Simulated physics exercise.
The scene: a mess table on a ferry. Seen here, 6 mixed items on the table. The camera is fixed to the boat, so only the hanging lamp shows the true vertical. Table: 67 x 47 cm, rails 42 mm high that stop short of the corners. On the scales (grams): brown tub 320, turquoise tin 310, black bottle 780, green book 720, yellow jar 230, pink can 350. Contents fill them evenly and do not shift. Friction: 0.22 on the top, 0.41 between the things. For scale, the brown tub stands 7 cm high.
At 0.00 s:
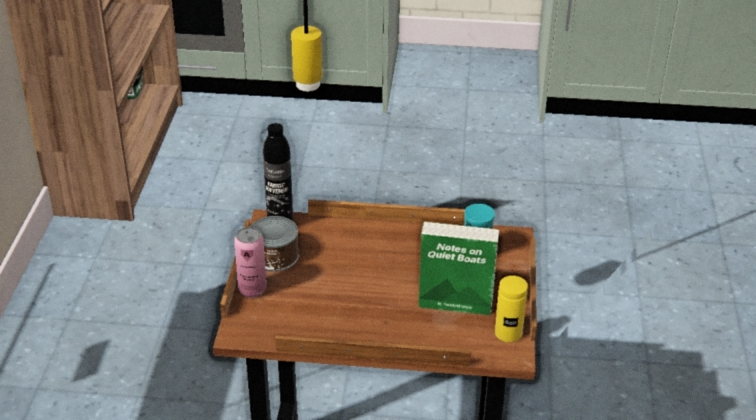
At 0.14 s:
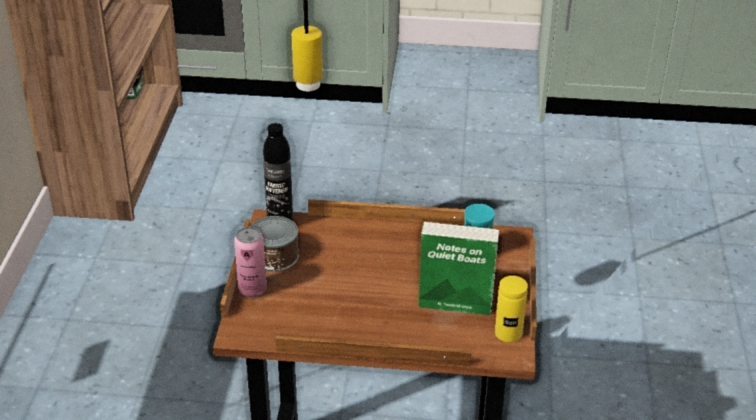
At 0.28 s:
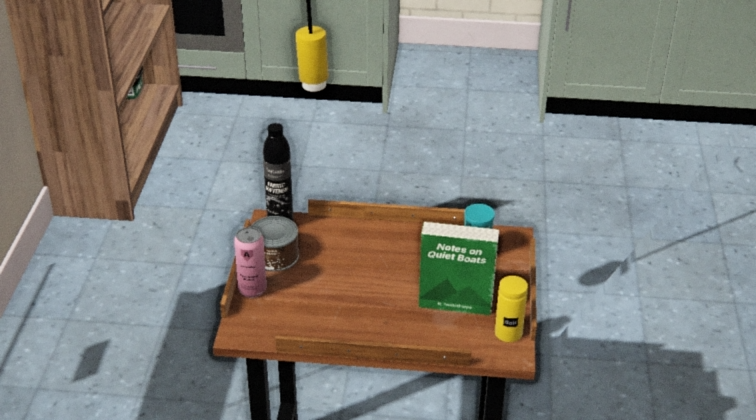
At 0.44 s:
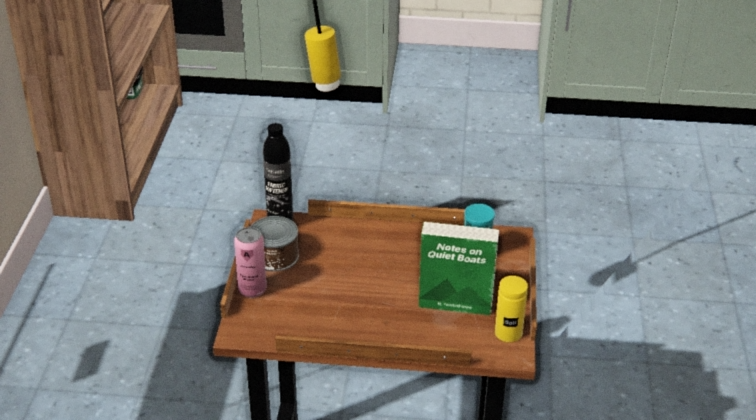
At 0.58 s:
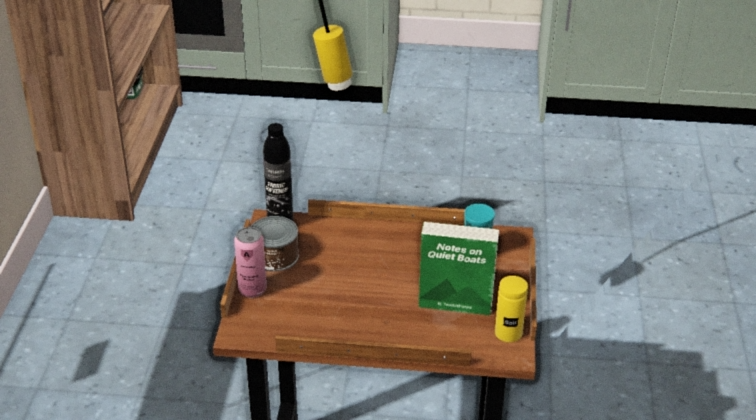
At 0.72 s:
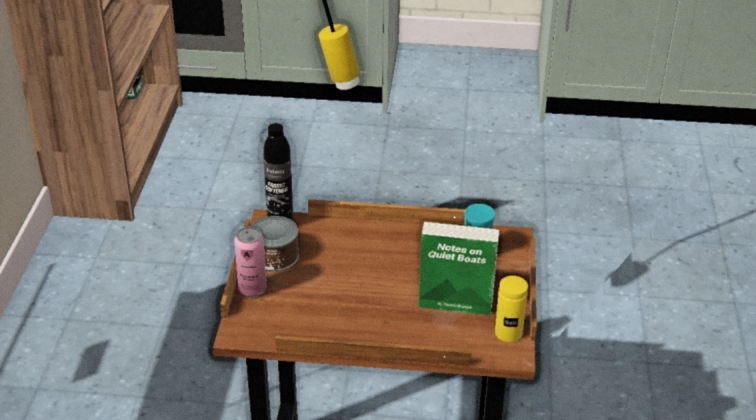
On a ferry, a wooden mess table holds a green book, two cans, a jar, a tub and a black bottle, all staying in place while a yellow hanging lamp behind them swings gradually to the right.
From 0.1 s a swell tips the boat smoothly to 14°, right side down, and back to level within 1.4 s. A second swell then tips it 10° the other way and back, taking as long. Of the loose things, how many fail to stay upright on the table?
Tipped or gone: Zero.
After 0.92 s, boat heeled 13°, right side down.
After 1.02 s, boat heeled 11°, right side down.
After 2.02 s, boat heeled 9°, left side down; green book slid 2 cm; black bottle slid 2 cm.
At rest (3.4 s), all 6 in place, give or take 5 cm. In the last view, brown tub near (280, 244), turquoise tin near (484, 234).
